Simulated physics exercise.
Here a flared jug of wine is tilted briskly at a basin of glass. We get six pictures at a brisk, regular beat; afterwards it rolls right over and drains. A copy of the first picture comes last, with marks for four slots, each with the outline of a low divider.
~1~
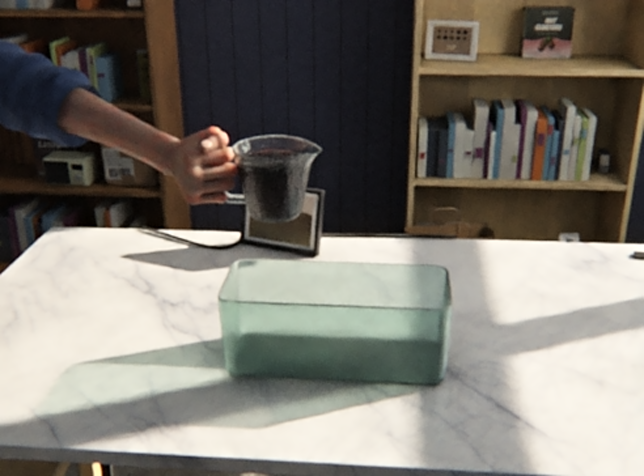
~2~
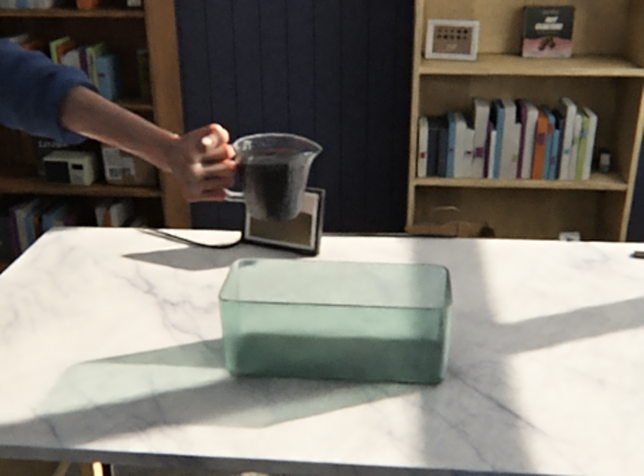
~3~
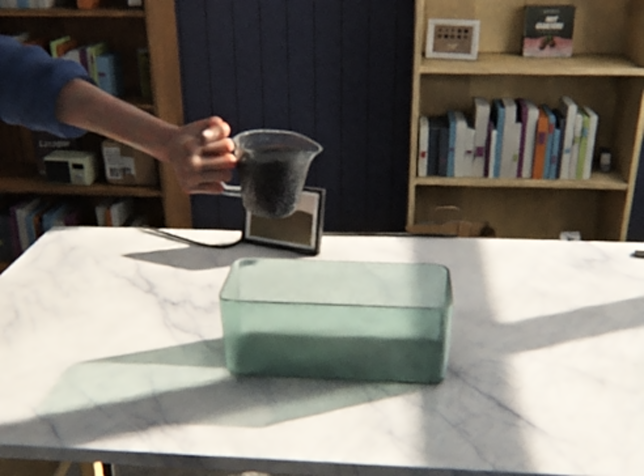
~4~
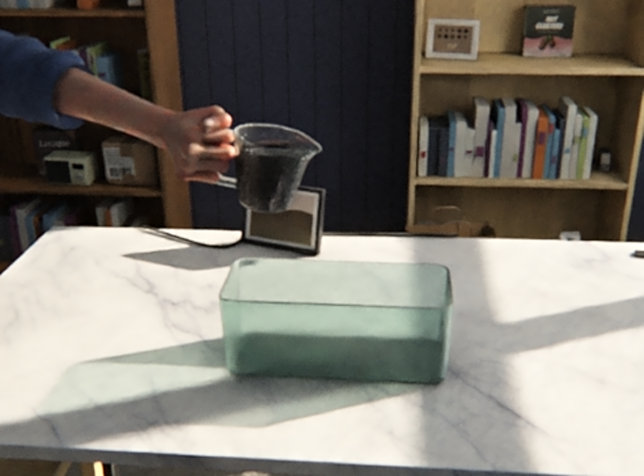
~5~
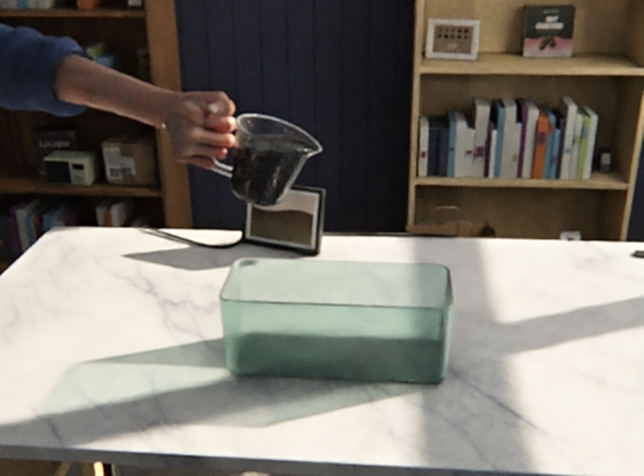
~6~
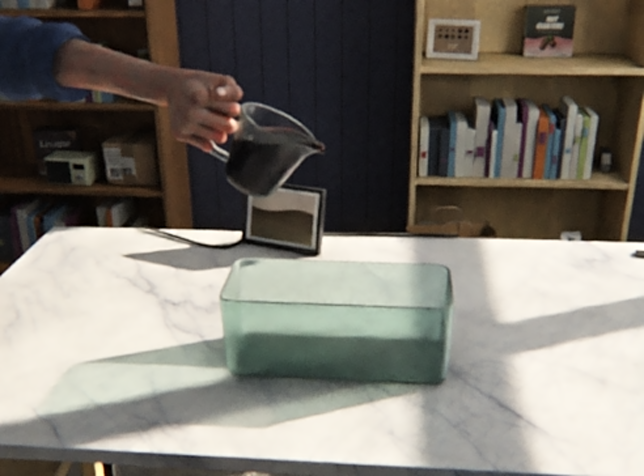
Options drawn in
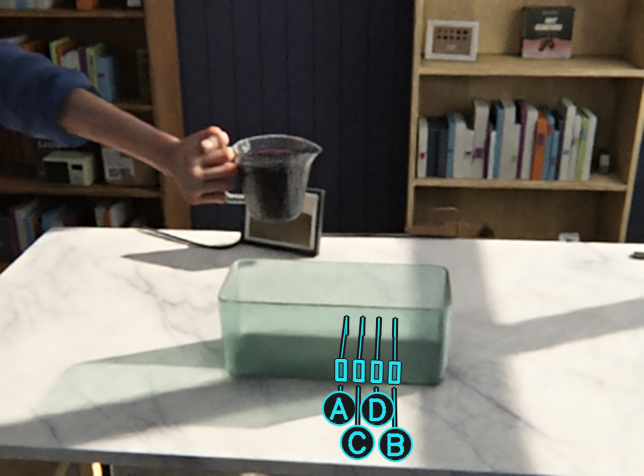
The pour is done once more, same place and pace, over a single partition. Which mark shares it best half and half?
Use slot B.
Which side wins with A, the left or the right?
The right one.
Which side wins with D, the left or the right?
The right side.
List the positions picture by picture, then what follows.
Upright, lip at (320, 150); basin from (226, 372) to (445, 382); nothing has left yet, in the first picture.
Upright, lip at (320, 150); nothing has left yet, in the second picture.
Tipped about 5°, lip at (321, 149); nothing has left yet, in the third picture.
Tipped about 11°, lip at (320, 149); nothing has left yet, in the fourth picture.
Tipped about 19°, lip at (320, 149); nothing has left yet, in the fifth picture.
Tipped about 28°, lip at (320, 149); wine is over the lip, down to (320, 149), in the sixth picture.
In cyan, A at (340, 386); B at (394, 388); C at (358, 387); D at (376, 387).
With A, about 12 % ends left of the wall and 85 % right of it; 3 % is lost outside.
With B, about 46 % ends left of the wall and 52 % right of it.
With C, about 14 % ends left of the wall and 84 % right of it.
With D, about 22 % ends left of the wall and 76 % right of it.
